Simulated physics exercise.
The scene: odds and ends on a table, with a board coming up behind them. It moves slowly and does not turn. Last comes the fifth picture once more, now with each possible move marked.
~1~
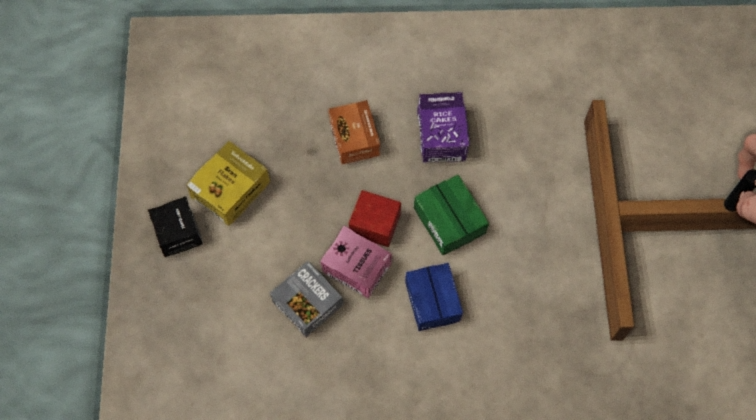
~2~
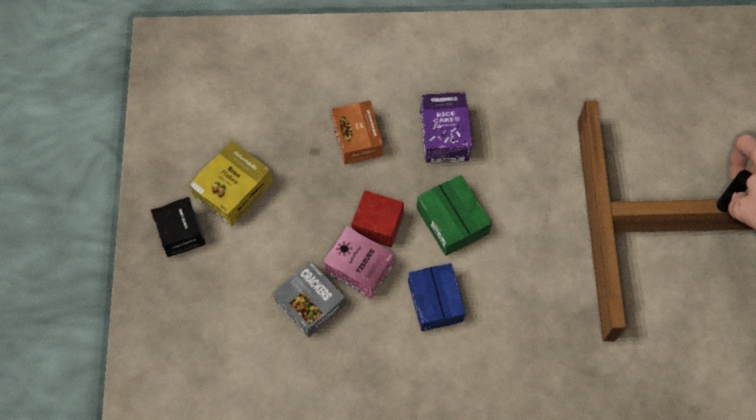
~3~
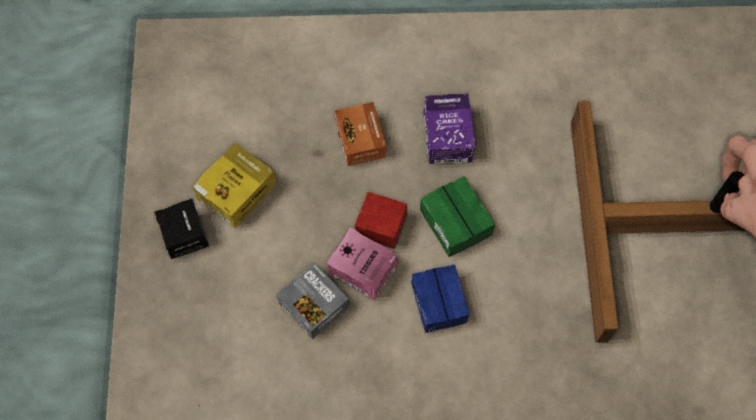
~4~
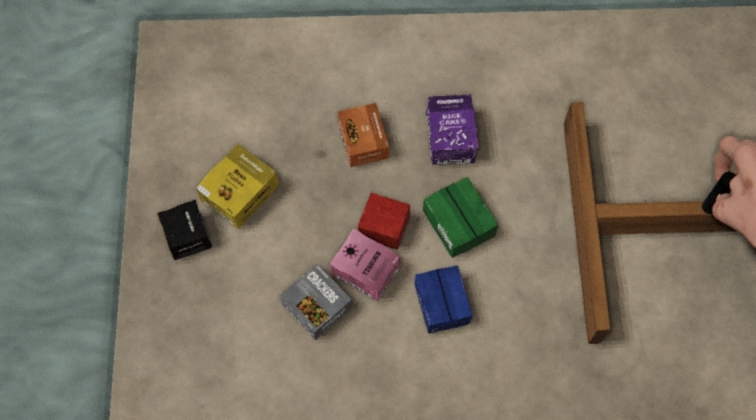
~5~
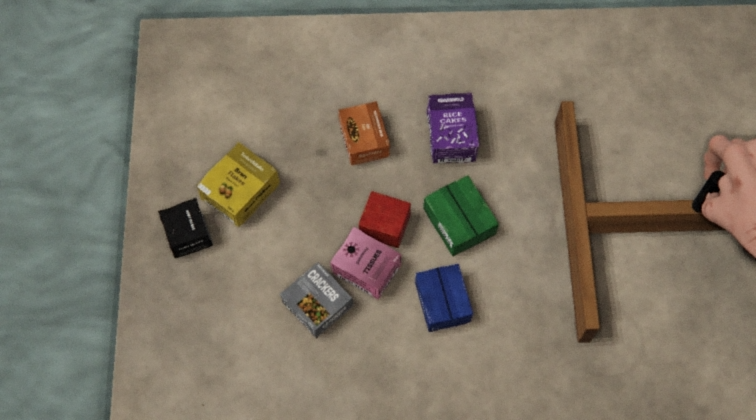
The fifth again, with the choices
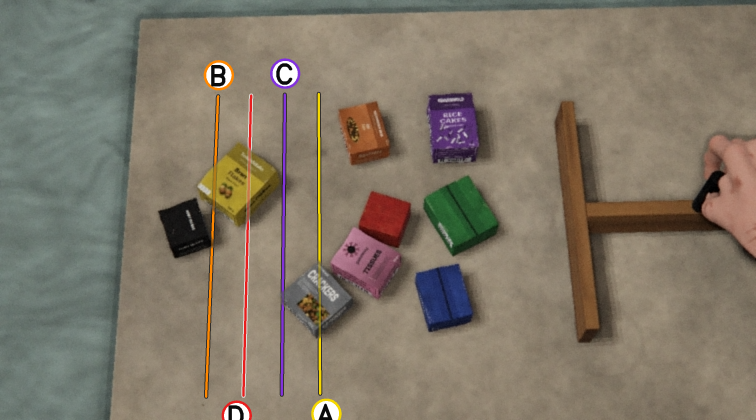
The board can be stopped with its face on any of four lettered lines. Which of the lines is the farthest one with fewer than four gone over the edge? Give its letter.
B is the last line within the limit.
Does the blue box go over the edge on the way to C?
No.
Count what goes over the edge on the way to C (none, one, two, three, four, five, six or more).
In all, none.
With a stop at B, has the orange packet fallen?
By then, no.
On the copy, A at (319, 234); B at (212, 237); C at (283, 235); D at (247, 236).
On B. First, board (447, 213); purple box (411, 129); blue box (421, 296).
Then, board (317, 216); black packet (177, 232); yellow box (205, 182).
Finally, board (212, 219); yellow box over the edge; black packet over the edge; two fallen.
By contrast, A is within the limit but short; C is within the limit but short; D is within the limit but short.
